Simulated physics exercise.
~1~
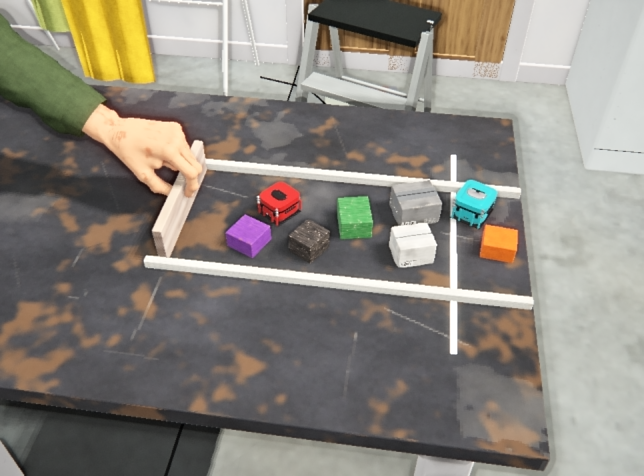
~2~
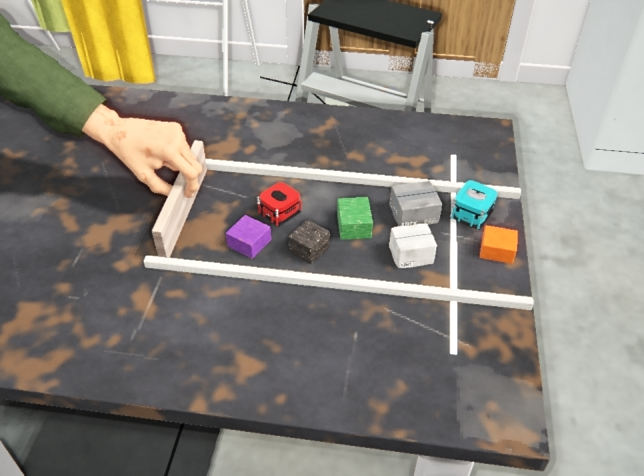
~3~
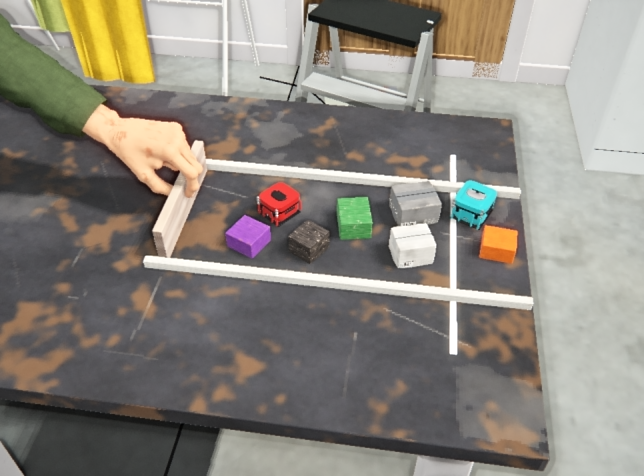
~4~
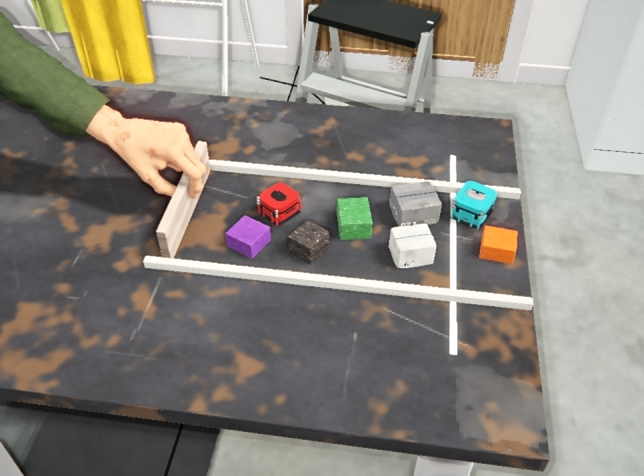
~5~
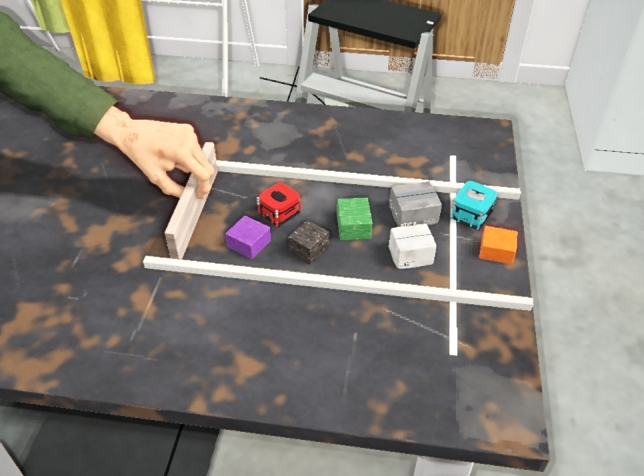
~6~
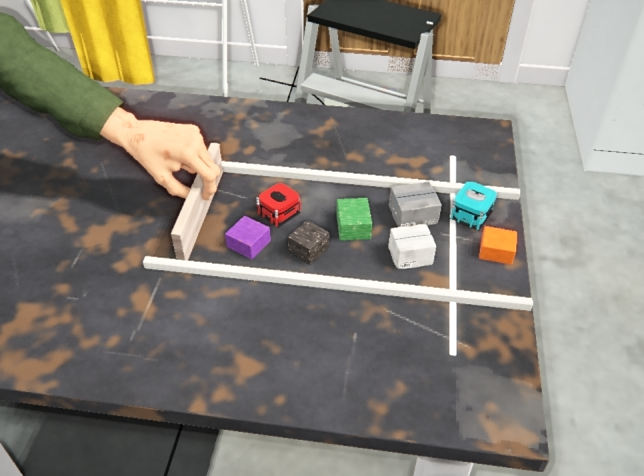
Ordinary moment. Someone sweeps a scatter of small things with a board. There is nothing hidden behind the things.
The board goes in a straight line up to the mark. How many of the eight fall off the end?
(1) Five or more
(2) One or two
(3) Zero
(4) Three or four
The answer is 4.
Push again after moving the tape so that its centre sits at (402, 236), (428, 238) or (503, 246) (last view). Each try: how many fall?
First 0, then 2, then 6.
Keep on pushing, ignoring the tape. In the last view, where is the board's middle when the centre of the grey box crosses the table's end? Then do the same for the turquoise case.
Its middle is around (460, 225) and around (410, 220).
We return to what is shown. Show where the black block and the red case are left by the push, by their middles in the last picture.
The black block finishes at (502, 262); the red case finishes at (469, 217).
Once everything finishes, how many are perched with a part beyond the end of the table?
The overhang total is 1.
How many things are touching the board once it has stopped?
2 touch it.
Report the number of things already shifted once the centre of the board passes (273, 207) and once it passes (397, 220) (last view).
Moved so far: 3, then 8.
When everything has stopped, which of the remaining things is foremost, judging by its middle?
Result - the grey box.
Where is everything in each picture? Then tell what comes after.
Orange block (499, 244); turquoise case (474, 204); grey box (415, 204); board (182, 198); tape (454, 240), in the first picture.
Turquoise case (474, 204); white box (412, 246), in the second picture.
Grey box (415, 204); black block (309, 242), in the third picture.
Orange block (499, 244); green block (354, 218), in the fourth picture.
Turquoise case (474, 205); purple block (248, 237), in the fifth picture.
Orange block (498, 245); turquoise case (474, 205); grey box (414, 205); board (199, 200); tape (453, 241), in the sixth picture.
Early on, none off yet; orange block at rest near (498, 245); turquoise case at rest near (474, 205); grey box at rest near (414, 205).
A while later, none off yet; orange block at rest near (498, 245); turquoise case at rest near (476, 205); grey box travelled a little near (431, 204).
Further along, none off yet; orange block travelled about its own width near (525, 245); turquoise case travelled about its own width near (528, 203); grey box travelled well along near (496, 212).
Finally, the number that fall off is three or four; lost, white box, turquoise case and orange block.
